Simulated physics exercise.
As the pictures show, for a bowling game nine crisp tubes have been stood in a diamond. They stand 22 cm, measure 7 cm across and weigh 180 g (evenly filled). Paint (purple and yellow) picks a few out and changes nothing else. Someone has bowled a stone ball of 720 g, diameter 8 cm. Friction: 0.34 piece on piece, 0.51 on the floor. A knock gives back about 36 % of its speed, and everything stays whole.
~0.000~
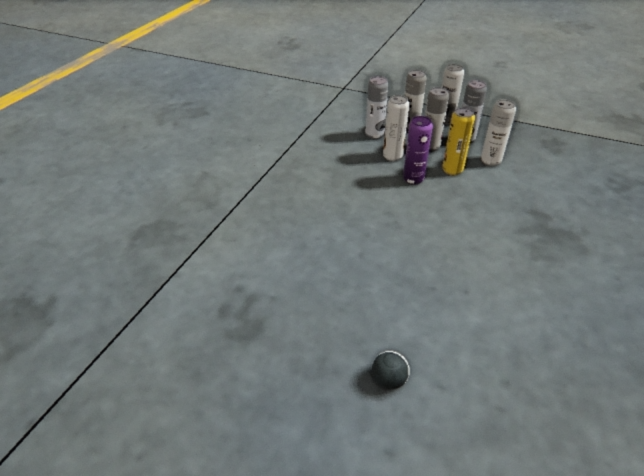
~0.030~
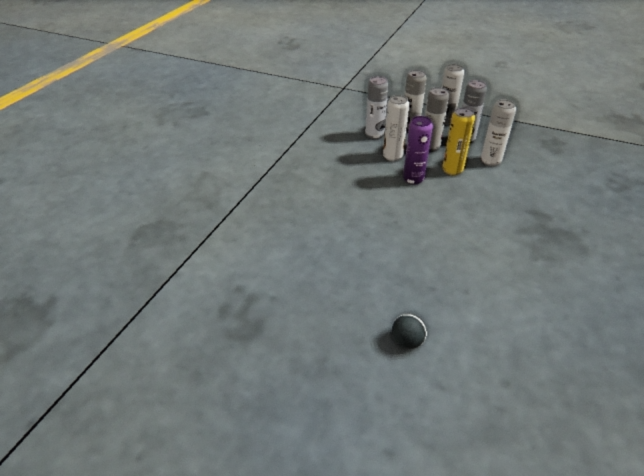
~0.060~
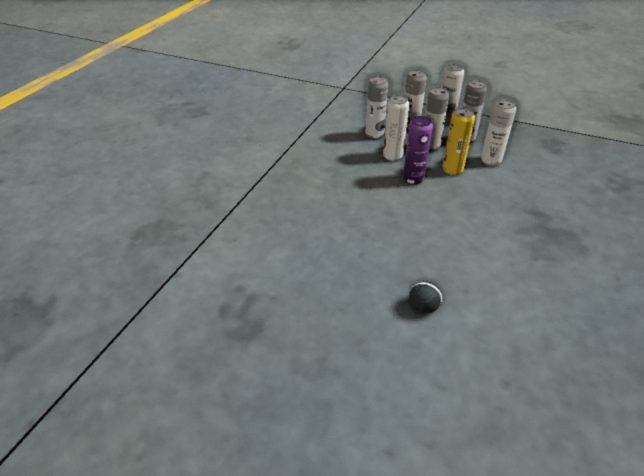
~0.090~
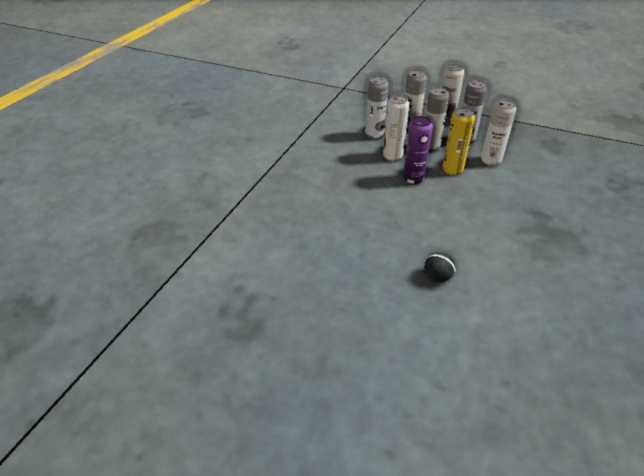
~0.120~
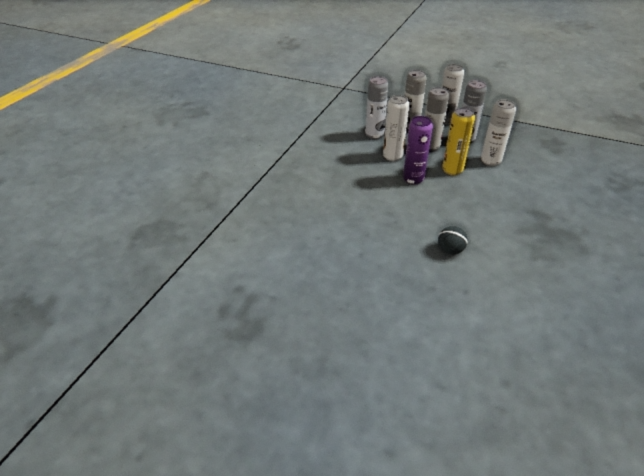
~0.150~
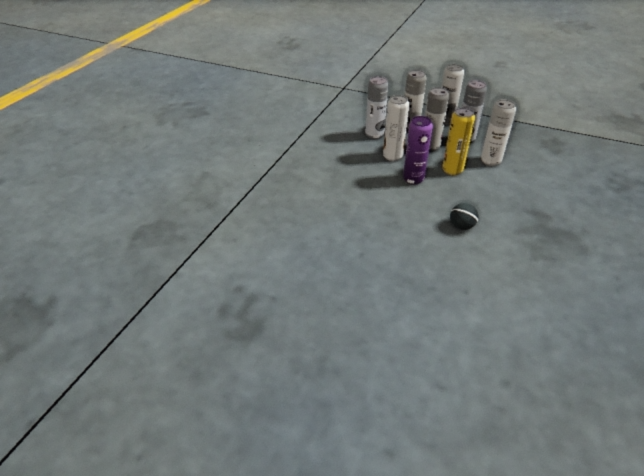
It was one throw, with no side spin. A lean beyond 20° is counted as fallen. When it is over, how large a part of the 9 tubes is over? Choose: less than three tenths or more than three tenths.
Ending over: Fewer than three in ten.
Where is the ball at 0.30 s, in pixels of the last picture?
At about (505, 134).
By 0.30 s, ball still moving; 1 of the 9 tubes over.
When it is over (1.3 s), ball rolling away; 1 of the 9 tubes over; purple tube unmoved; yellow tube unmoved. That is 11 per cent. In pixels of the last frame, middles, purple tube near (417, 152), yellow tube near (458, 143).
